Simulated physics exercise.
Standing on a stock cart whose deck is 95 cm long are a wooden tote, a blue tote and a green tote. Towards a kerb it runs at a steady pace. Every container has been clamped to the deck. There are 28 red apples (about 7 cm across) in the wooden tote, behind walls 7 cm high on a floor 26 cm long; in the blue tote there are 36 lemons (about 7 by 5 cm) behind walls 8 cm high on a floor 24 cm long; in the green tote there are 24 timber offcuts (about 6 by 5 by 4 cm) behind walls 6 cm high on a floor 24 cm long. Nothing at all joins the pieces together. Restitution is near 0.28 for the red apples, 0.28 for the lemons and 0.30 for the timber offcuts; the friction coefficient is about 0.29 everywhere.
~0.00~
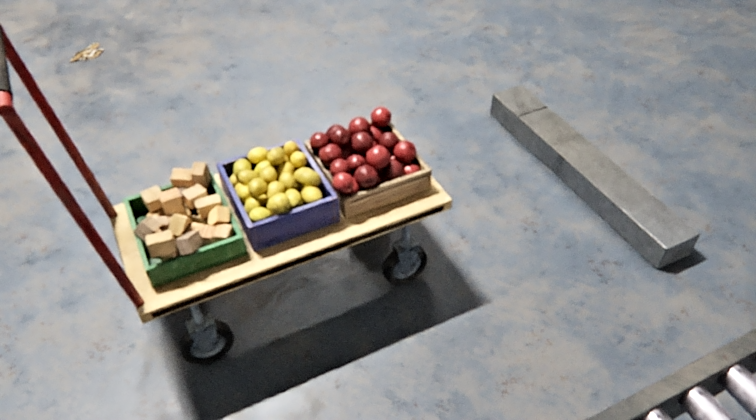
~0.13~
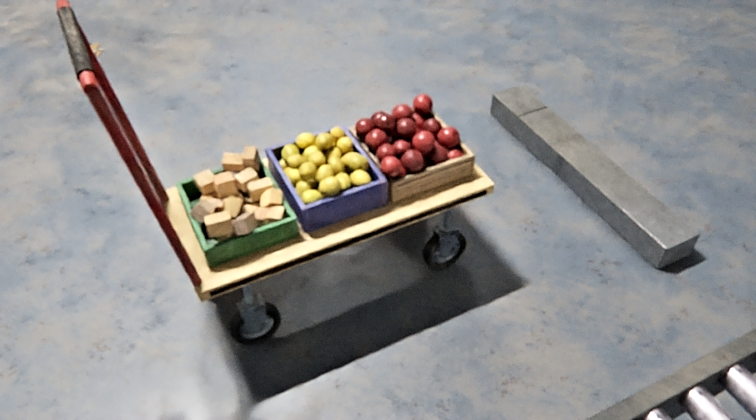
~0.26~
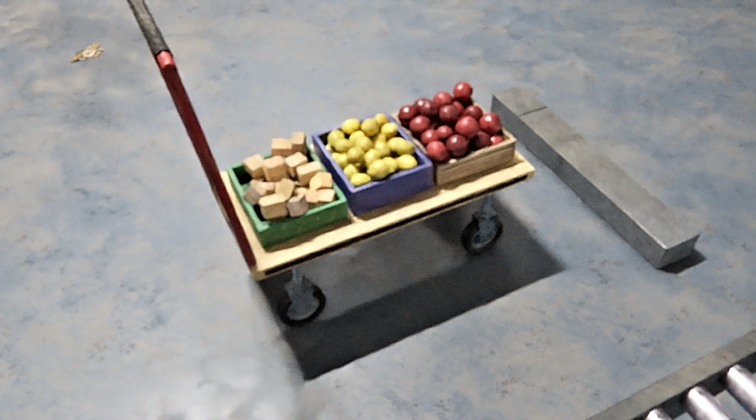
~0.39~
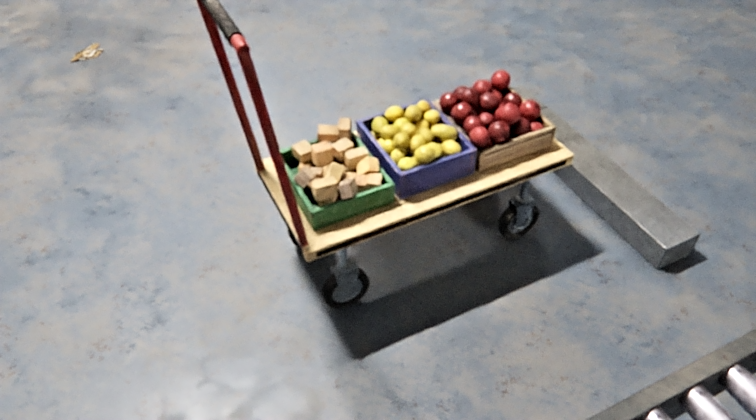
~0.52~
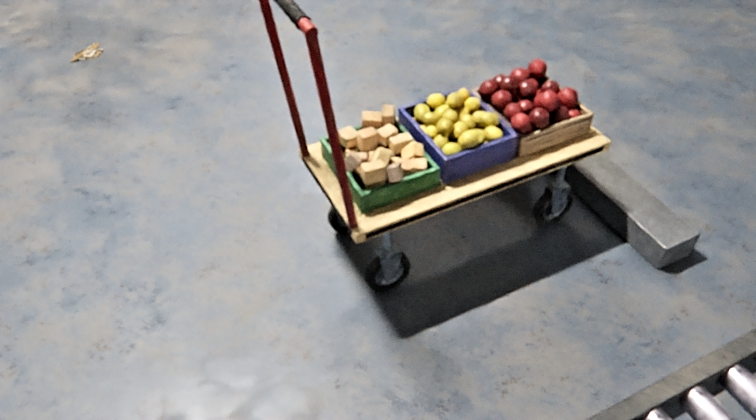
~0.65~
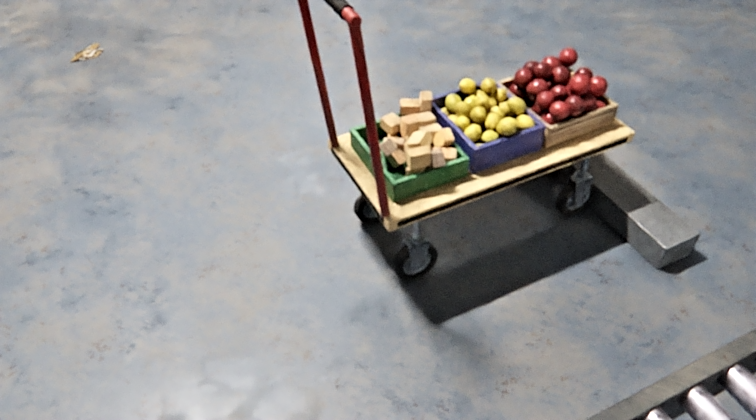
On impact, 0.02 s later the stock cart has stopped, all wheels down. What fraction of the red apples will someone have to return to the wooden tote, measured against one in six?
More than one in six of them.
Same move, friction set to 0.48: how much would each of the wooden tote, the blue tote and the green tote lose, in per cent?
Wooden tote 20, blue tote 10, green tote 0 per cent.
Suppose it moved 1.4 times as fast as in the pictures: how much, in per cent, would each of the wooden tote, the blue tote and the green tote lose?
Wooden tote 40, blue tote 10, green tote 10 per cent.
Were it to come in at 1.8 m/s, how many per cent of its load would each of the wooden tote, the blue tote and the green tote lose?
In that case the wooden tote sheds 40 per cent of its load, the blue tote 10 per cent, and the green tote 10 per cent.
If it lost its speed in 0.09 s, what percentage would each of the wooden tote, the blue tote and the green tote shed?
You'd end up with wooden tote at 20 %, blue tote at 0 % and green tote at 10 %.
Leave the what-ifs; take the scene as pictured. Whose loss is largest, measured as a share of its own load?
That would be the wooden tote.
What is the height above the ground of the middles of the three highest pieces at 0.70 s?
About 54 cm.
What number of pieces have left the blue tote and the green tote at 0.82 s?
Estimate at that time - blue tote 0, green tote 2, give or take.
After 0.70 s, wooden tote 27 in, 1 out, blue tote 36 in, 0 out and green tote 23 in, 1 out.
After 0.82 s, wooden tote 23 in, 5 out, blue tote 36 in, 0 out and green tote 22 in, 2 out.
After 1.05 s, wooden tote 21 in, 7 out, blue tote 35 in, 1 out and green tote 21 in, 3 out.
Final count (at 1.55 s), wooden tote 21 in, 7 out, blue tote 35 in, 1 out and green tote 21 in, 3 out. Asked share, 7 of 28, 25 per cent.
